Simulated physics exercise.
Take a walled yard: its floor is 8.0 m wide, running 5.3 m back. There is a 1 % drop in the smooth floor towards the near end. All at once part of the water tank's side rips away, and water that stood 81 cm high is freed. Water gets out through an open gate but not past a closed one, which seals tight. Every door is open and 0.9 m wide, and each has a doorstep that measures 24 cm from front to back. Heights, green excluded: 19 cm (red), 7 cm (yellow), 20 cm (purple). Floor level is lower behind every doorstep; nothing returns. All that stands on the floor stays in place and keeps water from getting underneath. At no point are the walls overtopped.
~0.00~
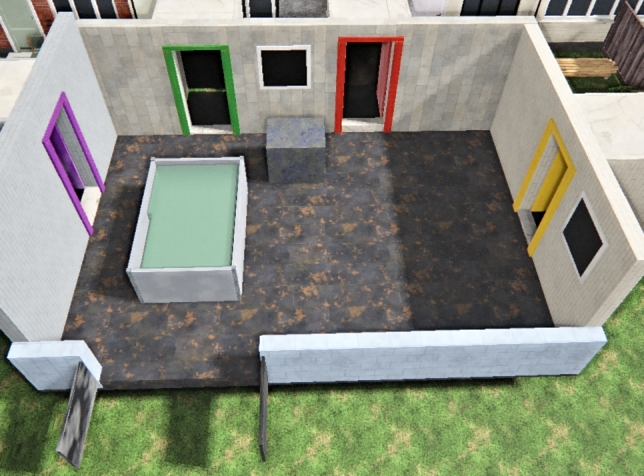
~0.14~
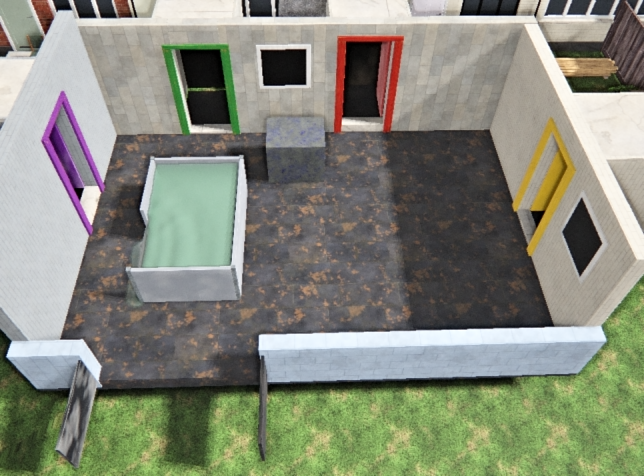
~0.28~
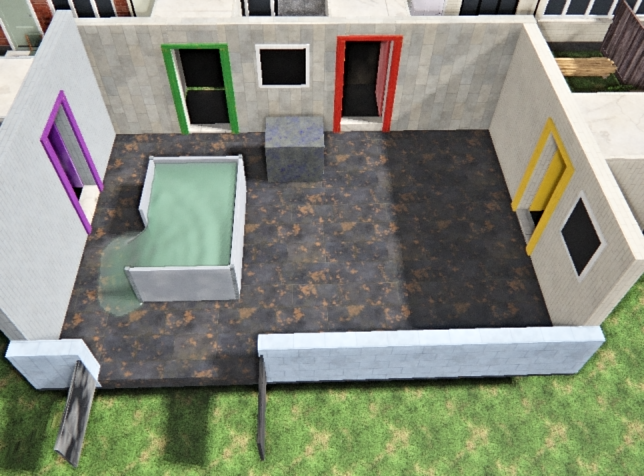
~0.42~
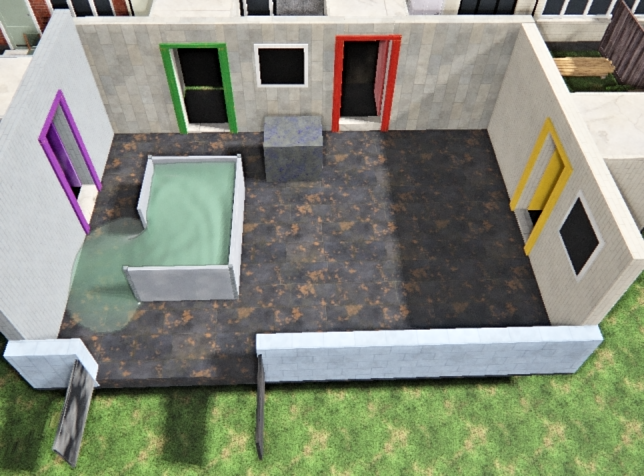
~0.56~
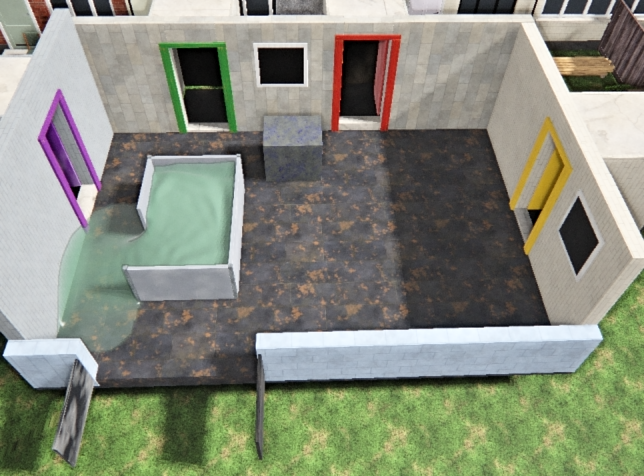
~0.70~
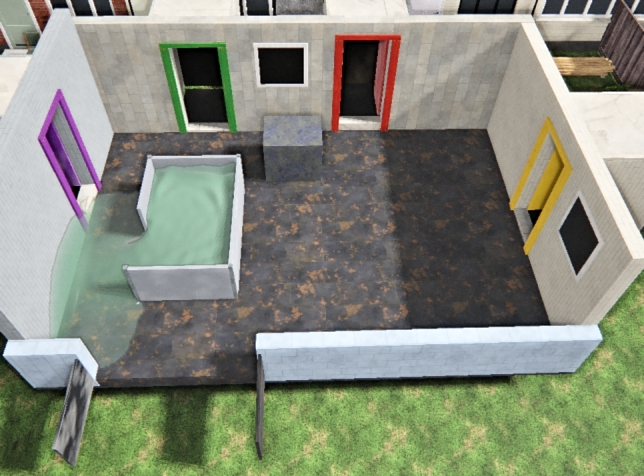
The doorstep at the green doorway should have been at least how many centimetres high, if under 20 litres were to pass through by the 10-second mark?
At least some 9.5 cm.
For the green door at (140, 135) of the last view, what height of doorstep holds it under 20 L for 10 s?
Minimum: About 22 cm.
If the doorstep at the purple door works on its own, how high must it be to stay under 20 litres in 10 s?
For purple: Close to 12.0 cm.
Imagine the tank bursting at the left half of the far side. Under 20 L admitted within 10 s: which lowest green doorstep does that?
In that case you'd want it roughly 35 cm high.
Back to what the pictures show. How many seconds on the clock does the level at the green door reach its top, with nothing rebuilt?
Peak time: Around 2.6 s.
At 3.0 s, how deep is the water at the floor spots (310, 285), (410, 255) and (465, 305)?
Going through the spots in order gives 2, 0 and 0 centimetres.
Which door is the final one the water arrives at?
Yellow, last of all.
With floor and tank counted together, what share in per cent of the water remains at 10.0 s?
Something like 72 per cent of it remains.
After 1.4 s water covers 15 % of the floor, deepest (77 cm) near (50, 366); it has not reached the green door.
After 3.0 s water covers 40 % of the floor, deepest (36 cm) near (50, 366); 12 cm at the green door, 16 litres in over its 5 cm doorstep.
After 10.0 s water covers 95 % of the floor, deepest (10 cm) near (50, 366); 6 cm at the green door, 67 litres in over its 5 cm doorstep.
At the green door as built, the water arrived by 2.1 s and peaked near 13 cm at 2.6 s.
With a doorstep of 8 cm, 31 litres would have come in within the 10 s; with 11 cm, 12 litres. So under 20 litres takes about 9.5 cm.
